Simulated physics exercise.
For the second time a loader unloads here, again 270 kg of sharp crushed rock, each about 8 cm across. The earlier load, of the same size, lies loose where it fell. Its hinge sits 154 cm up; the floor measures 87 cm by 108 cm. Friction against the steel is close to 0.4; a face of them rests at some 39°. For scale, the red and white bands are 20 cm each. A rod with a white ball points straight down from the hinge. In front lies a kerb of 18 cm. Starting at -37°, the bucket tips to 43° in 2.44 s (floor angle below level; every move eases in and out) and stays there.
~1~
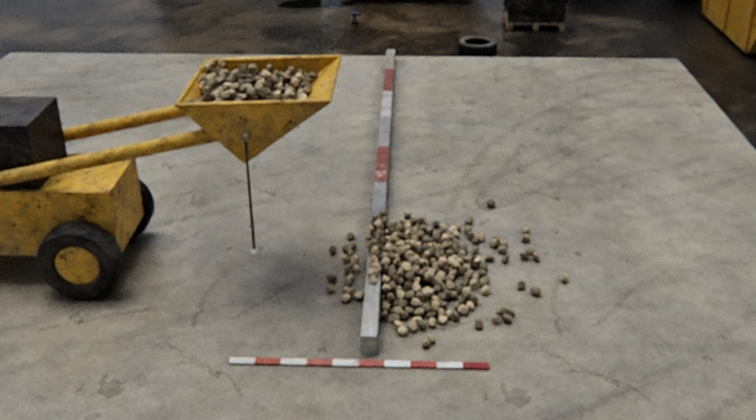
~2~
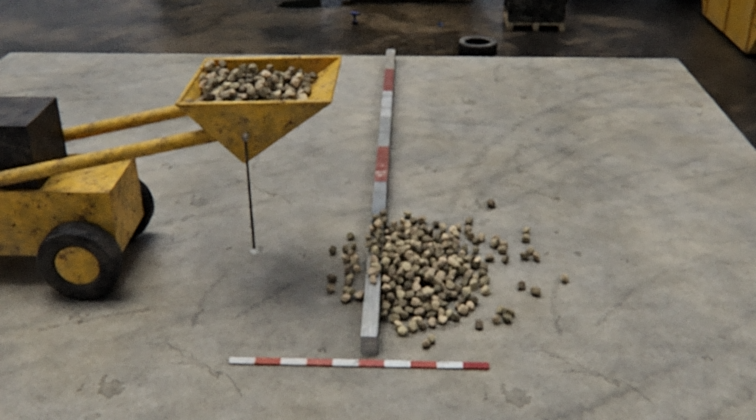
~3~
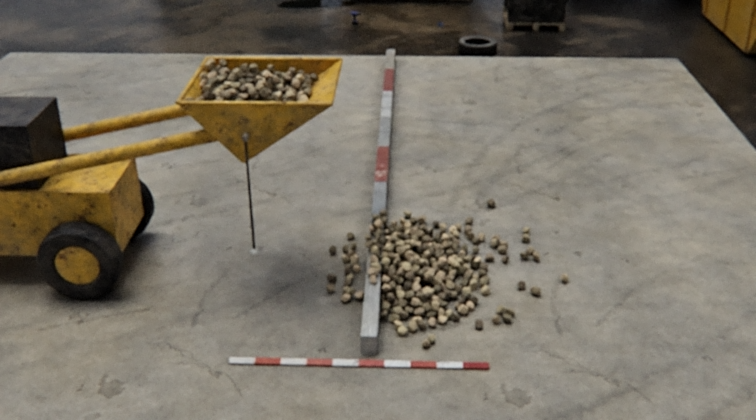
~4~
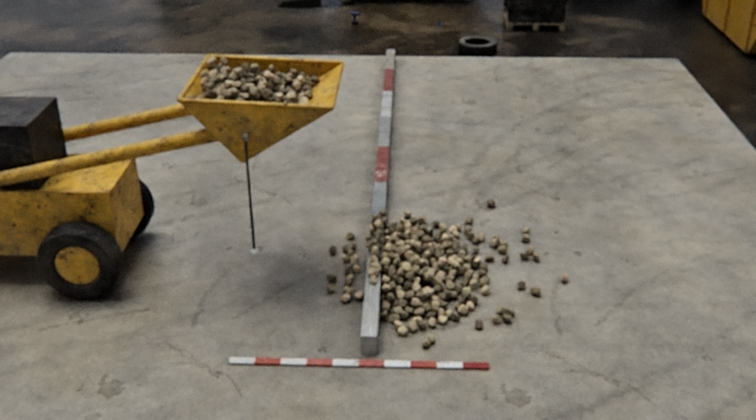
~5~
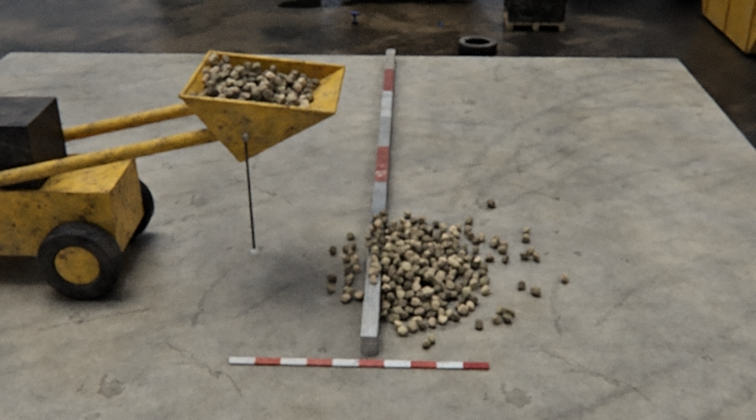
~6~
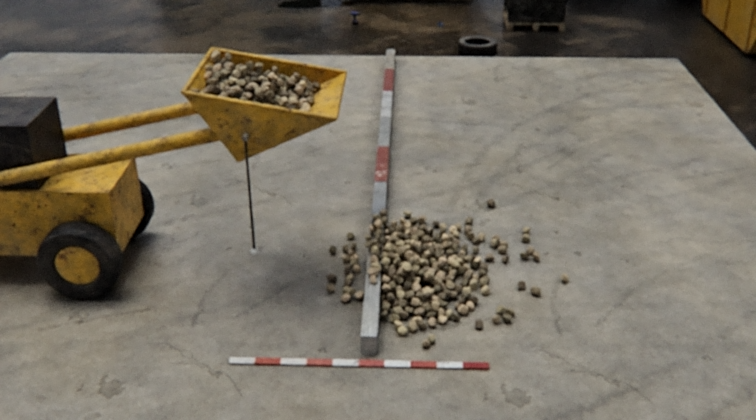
A yellow bucket heaped with grey-brown stones tilts slowly clockwise, its right lip dipping slightly while the stones stay inside. It is held on two yellow arms by a black-wheeled yellow loader at left, above a thin hanging rod, with a grey kerb, loose stones and a red-and-white strip to its right. The still camera looks down on a pale concrete floor in a dim industrial space.
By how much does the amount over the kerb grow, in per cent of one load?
Close to 14 parts in a hundred.
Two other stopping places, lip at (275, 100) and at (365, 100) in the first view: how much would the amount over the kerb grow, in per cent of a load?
Near 0 per cent from the first place, 75 from the second.
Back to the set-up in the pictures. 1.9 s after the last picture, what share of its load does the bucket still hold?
Roughly 10 per cent is still inside.
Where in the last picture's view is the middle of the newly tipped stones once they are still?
Near (353, 260).
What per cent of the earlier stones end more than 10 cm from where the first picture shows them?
Roughly 0 per cent of them.
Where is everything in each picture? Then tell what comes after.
In the first picture, lip at (330, 101), floor tilted -37°, highest stones at (234, 70). The earlier load is highest near (392, 241), 26 cm above ground level, 9 % on this side of the kerb, 91 % over the kerb.
In the second picture, lip at (331, 102), floor tilted -36°, highest stones at (230, 70).
In the third picture, the bucket is at -35°, its lip at (332, 104); the top of the load is at (227, 69).
In the fourth picture, the bucket is at -32°, its lip at (333, 108); the top of the load is at (228, 68).
In the fifth picture, lip at (335, 113), floor tilted -29°, highest stones at (230, 66).
In the sixth picture, lip at (337, 119), floor tilted -25°, highest stones at (227, 65).
Then, 1.2 s after the last picture the floor is at 31°; in per cent of one load, 99 in the bucket, 10 on this side of the kerb, 91 over the kerb; the foremost stones are at (533, 259).
Then, 1.9 s after the last picture the floor is at 43°; in per cent of one load, 10 in the bucket, 91 on this side of the kerb, 98 over the kerb; the foremost stones are at (533, 259).
Then, 2.3 s after the last picture the floor is at 43°; in per cent of one load, 0 in the bucket, 96 on this side of the kerb, 104 over the kerb; the foremost stones are at (533, 259).
Then, 5.0 s after the last picture the floor is at 43°; in per cent of one load, 0 in the bucket, 95 on this side of the kerb, 105 over the kerb; the foremost stones are at (533, 259). Net gain over the kerb, 14.
